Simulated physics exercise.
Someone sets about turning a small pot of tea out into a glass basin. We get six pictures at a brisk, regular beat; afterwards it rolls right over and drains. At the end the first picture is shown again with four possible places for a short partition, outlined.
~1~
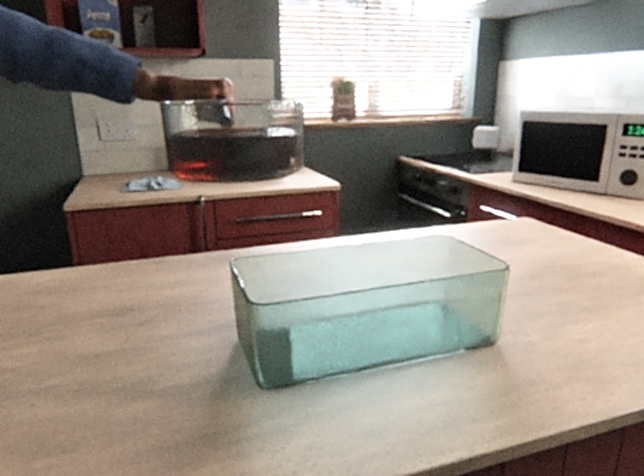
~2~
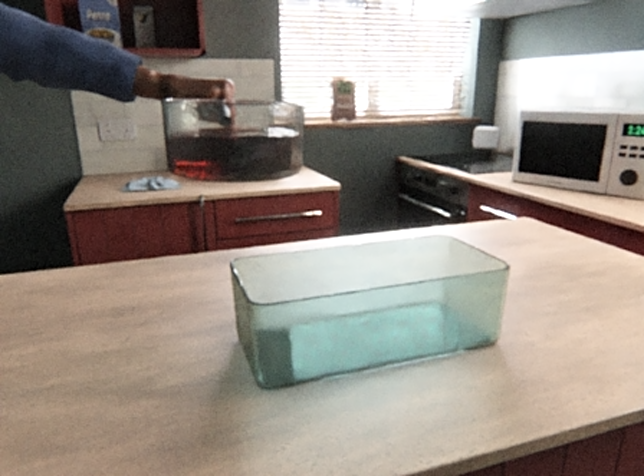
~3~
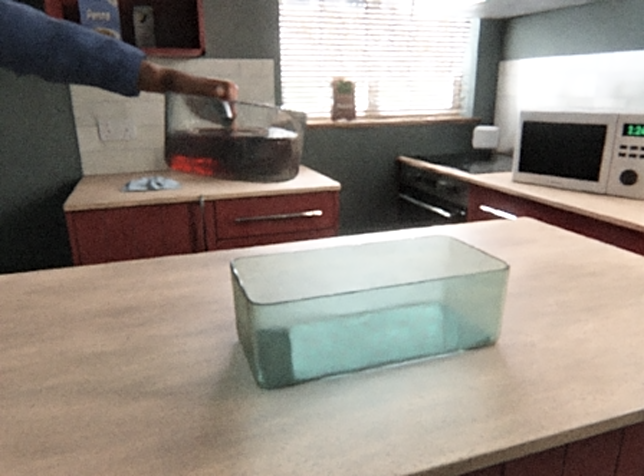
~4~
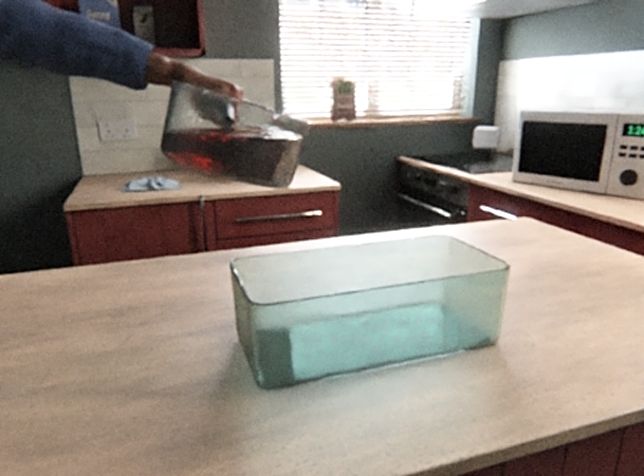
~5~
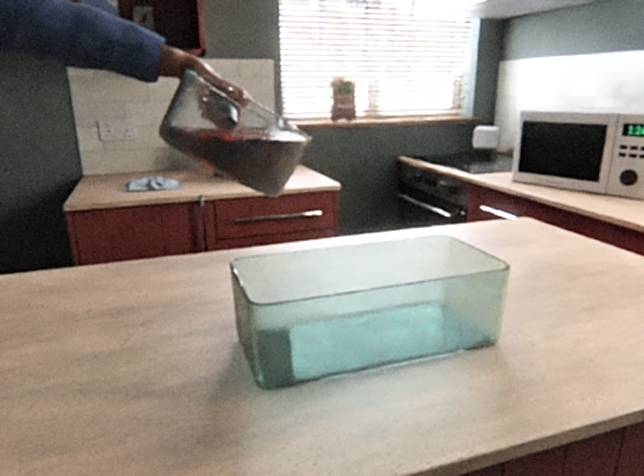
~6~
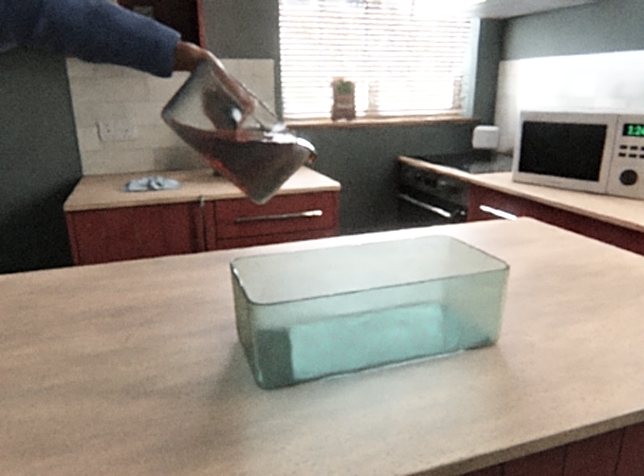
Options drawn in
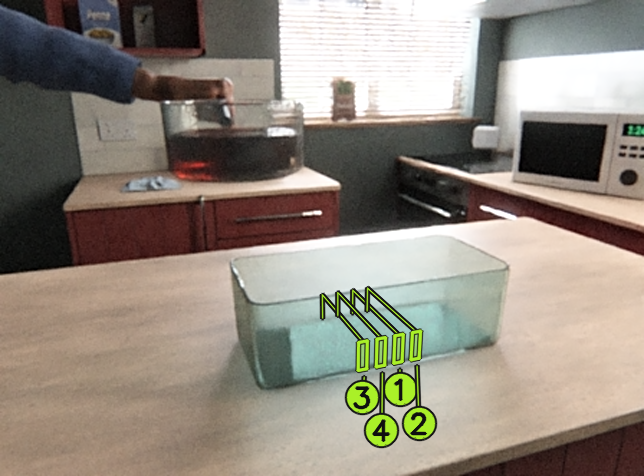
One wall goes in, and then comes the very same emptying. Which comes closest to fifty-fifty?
Choose 3.
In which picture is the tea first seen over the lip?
In picture 6.
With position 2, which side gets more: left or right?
The left side.
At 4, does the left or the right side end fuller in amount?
The left side.
On the marked copy, 1 at (399, 369); 2 at (417, 365); 3 at (364, 376); 4 at (382, 373).
With 1, about 88 % ends left of the wall and 9 % right of it; 4 % is lost outside.
With 2, about 83 % ends left of the wall and 12 % right of it; 5 % is lost outside.
With 3, about 50 % ends left of the wall and 48 % right of it.
With 4, about 74 % ends left of the wall and 21 % right of it; 5 % is lost outside.
